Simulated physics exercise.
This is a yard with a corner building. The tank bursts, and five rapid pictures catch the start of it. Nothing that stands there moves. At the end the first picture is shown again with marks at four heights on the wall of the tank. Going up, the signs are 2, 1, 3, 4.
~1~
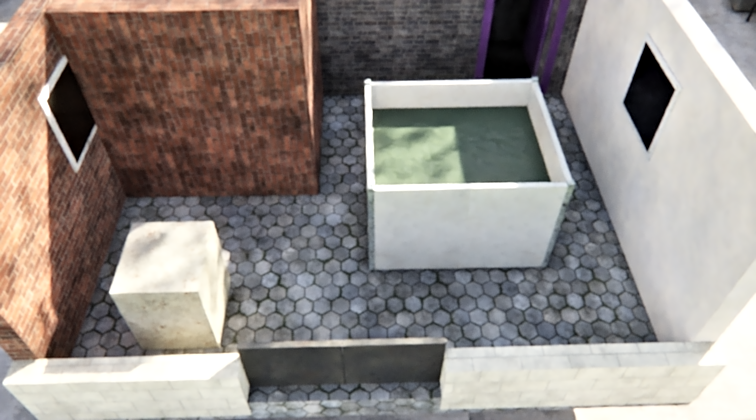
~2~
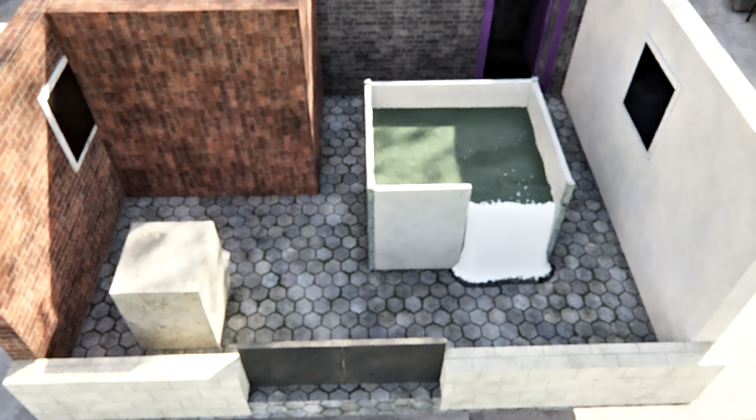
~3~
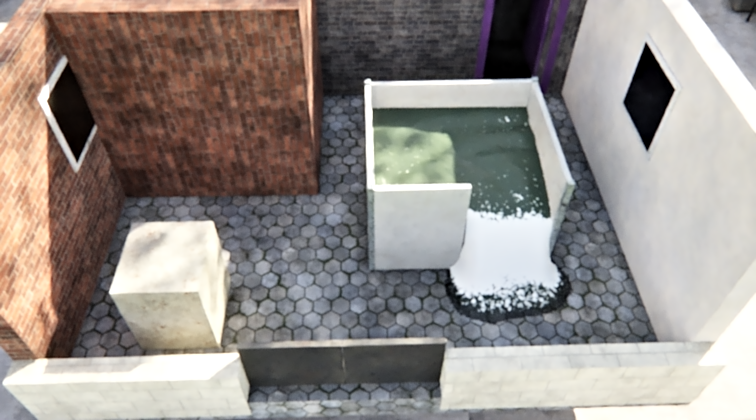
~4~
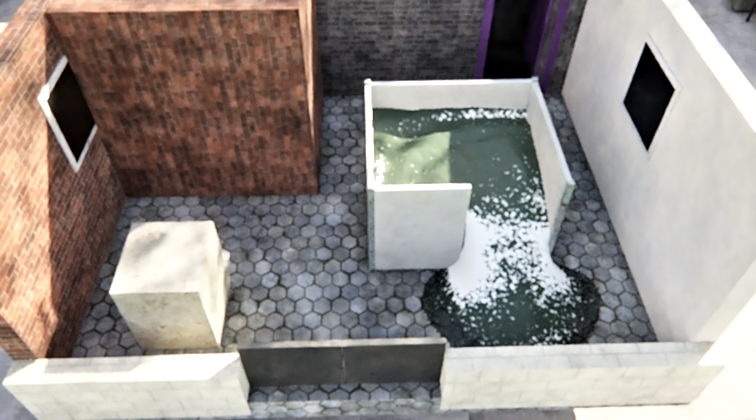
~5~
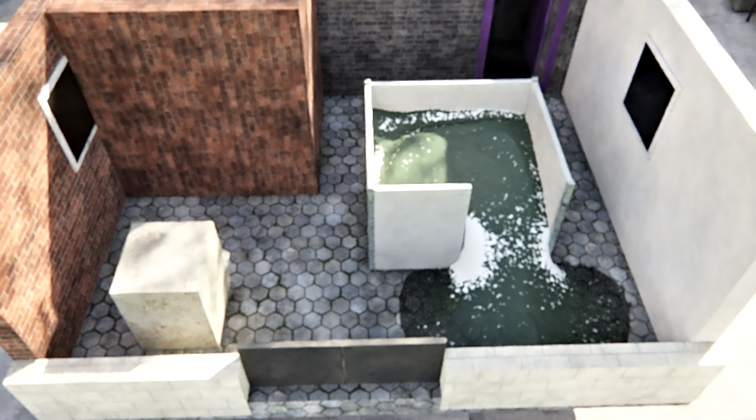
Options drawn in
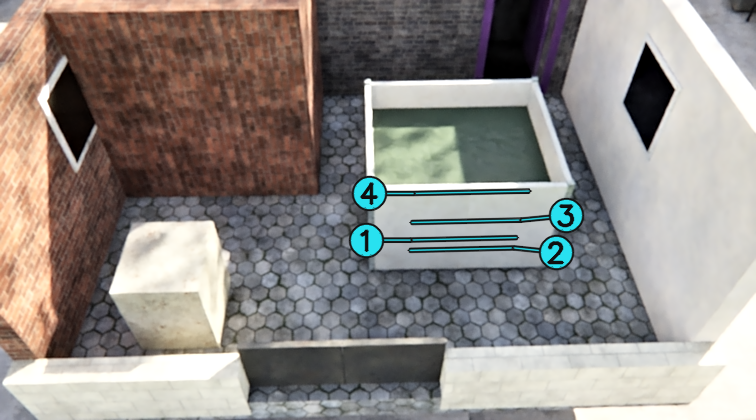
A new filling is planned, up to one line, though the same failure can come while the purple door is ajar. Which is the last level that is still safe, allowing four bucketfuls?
Line 2 just does it.
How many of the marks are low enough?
One of the four.
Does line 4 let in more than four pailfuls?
Yes.
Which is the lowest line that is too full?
That would be 1.
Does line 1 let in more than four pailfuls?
Yes, that goes wrong.
On the marked copy, 1 at (463, 238); 2 at (462, 249); 3 at (466, 221); 4 at (471, 192); from the bottom up 2, 1, 3, 4.
With 1, about 12 bucketfuls get in.
With 2, a bucket or two gets in.
With 3, dozens of bucketfuls pour in.
With 4, dozens of bucketfuls pour in.
